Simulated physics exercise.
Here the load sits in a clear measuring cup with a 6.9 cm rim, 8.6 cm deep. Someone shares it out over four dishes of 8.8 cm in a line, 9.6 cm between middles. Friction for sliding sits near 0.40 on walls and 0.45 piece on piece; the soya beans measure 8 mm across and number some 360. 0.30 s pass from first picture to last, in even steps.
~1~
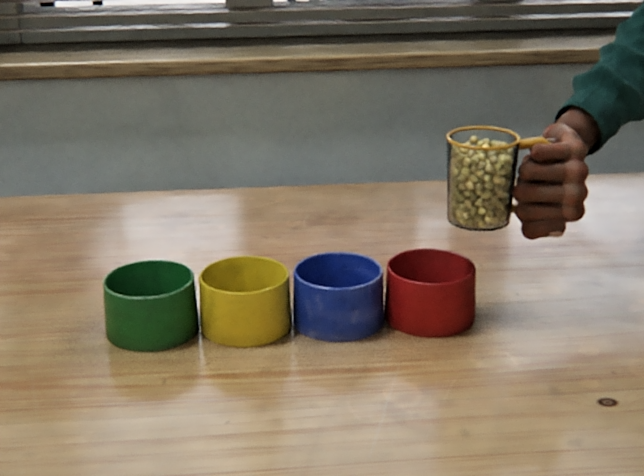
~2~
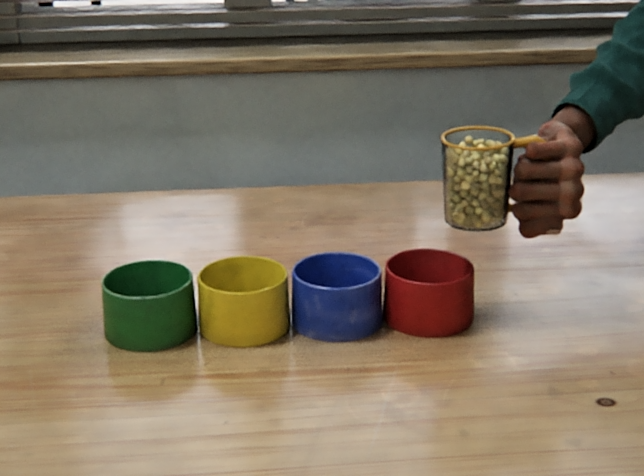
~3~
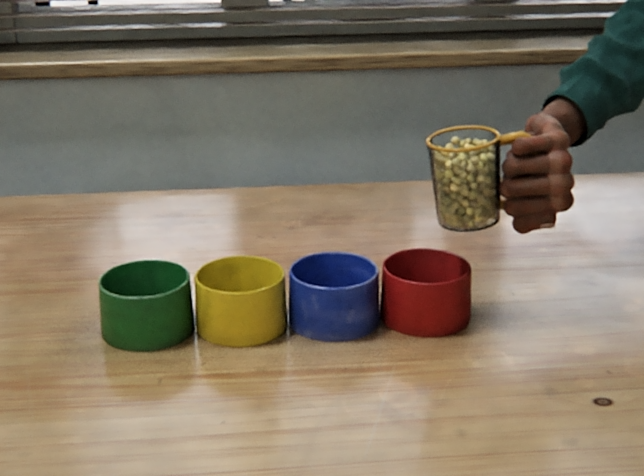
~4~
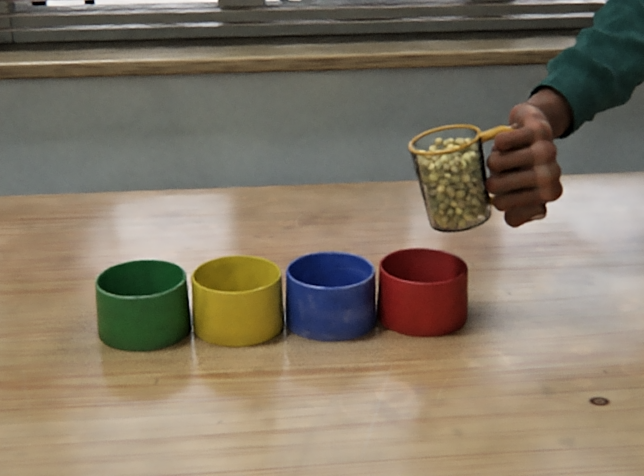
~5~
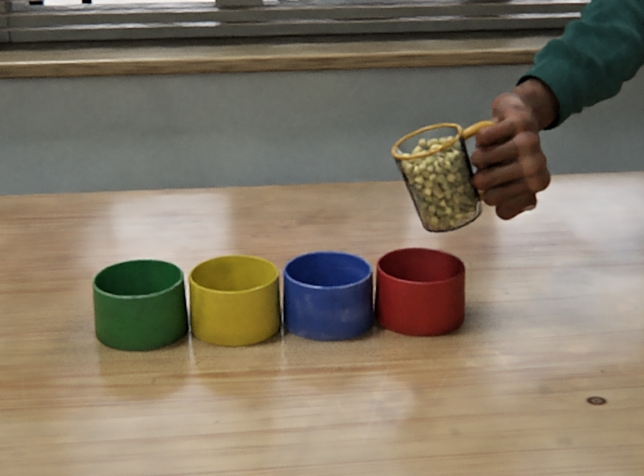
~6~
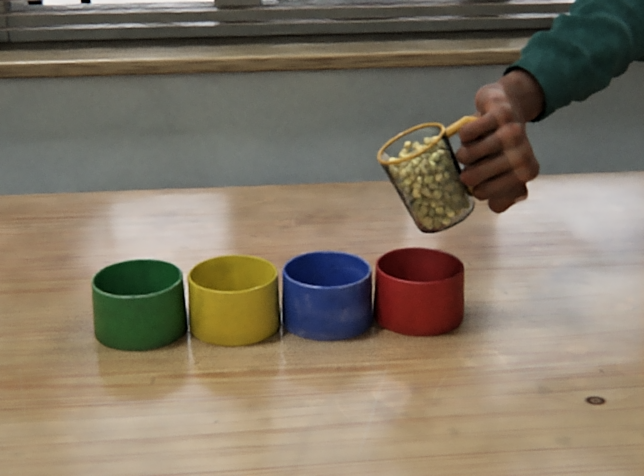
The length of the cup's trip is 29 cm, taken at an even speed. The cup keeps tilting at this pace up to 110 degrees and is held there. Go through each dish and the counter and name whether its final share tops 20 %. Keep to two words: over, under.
Red: Under, blue: Under, green: Over, yellow: Over, counter: Under.
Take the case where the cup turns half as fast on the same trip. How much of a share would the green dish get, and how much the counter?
Green 90, counter 10.
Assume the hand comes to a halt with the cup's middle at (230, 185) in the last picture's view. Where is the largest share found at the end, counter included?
Result: Largest portion at yellow.
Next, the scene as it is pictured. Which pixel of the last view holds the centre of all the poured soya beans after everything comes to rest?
Somewhere around (213, 311) in the final frame.
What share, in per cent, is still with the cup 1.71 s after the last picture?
Roughly 0 %.
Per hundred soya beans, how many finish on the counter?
Near 5 percent, roughly speaking.
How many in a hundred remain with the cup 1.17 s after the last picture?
Reading: Approx. 15 %.
Then, 0.70 s after the last picture, tilt 103 degrees; cup holds 80 %, yellow 15 %.
Then, 1.17 s after the last picture, tilt 110 degrees; cup holds 15 %, green 15 %, yellow 65 %.
Then, 1.71 s after the last picture, tilt 110 degrees; cup holds 0 %, green 30 %, yellow 60 %.
In the end, red 0 %, blue 0 %, green 30 %, yellow 60 %, counter 5 %.
